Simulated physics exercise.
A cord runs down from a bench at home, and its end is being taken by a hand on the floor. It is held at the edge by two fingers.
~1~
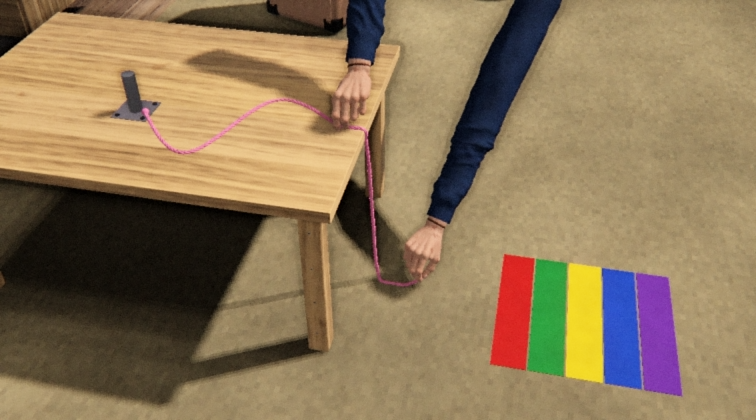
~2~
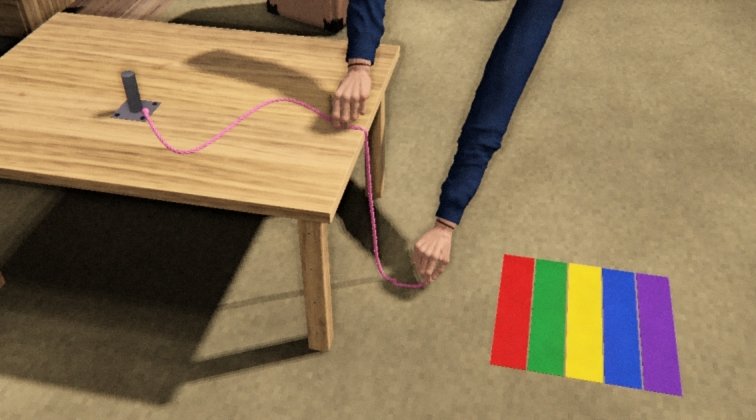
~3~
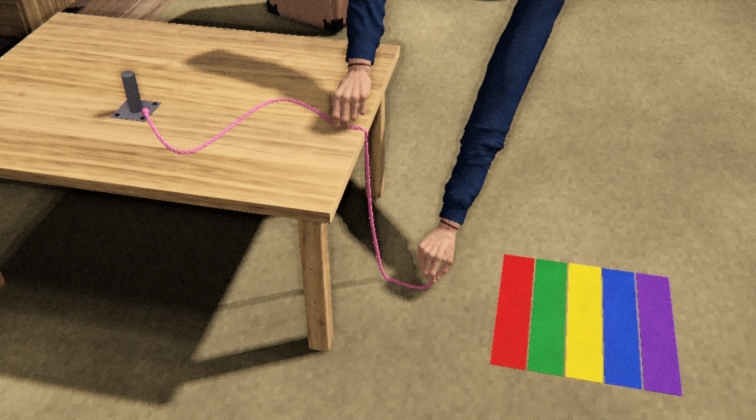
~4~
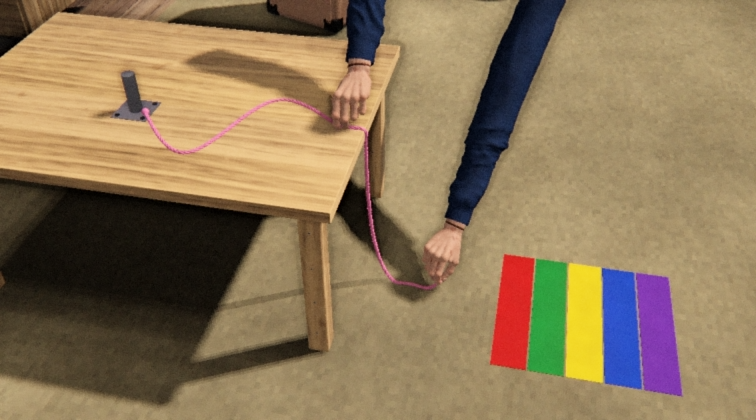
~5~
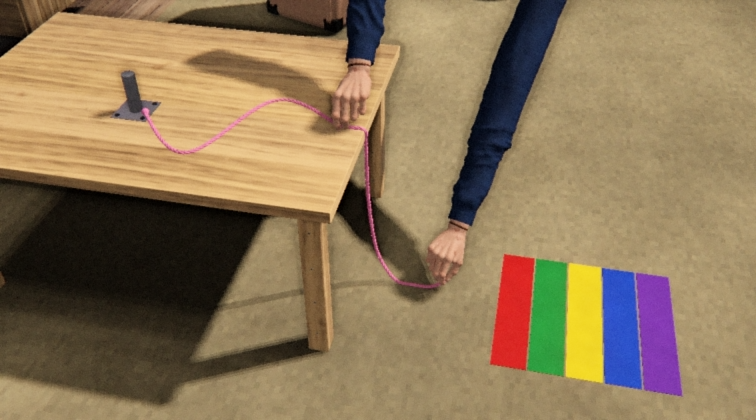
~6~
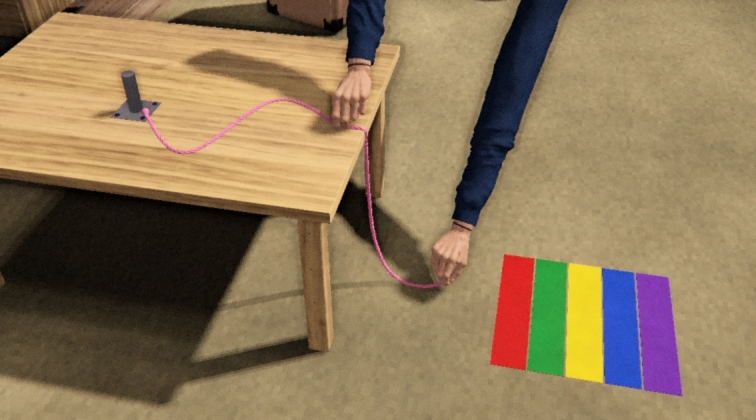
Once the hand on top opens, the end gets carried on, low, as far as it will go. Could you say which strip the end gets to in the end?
It gets to the purple strip.
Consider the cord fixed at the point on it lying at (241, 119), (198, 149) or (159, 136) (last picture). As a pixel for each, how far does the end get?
In order: (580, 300), then (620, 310), then (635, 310).
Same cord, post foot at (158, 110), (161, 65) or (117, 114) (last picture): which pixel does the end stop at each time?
Going through the tries, you get (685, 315), then (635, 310), then (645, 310).
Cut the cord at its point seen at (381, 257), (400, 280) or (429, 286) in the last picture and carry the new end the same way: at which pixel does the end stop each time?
Cut 1: About (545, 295). Cut 2: About (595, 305). Cut 3: About (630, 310).
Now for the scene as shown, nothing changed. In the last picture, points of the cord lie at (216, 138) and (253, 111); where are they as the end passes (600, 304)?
You'll find them at about (270, 121) and about (325, 131).
A little later, end near (600, 304); over yellow.
Next, end near (638, 310); over blue.
When it is tight, end near (661, 314); over purple. It halts on the purple strip.
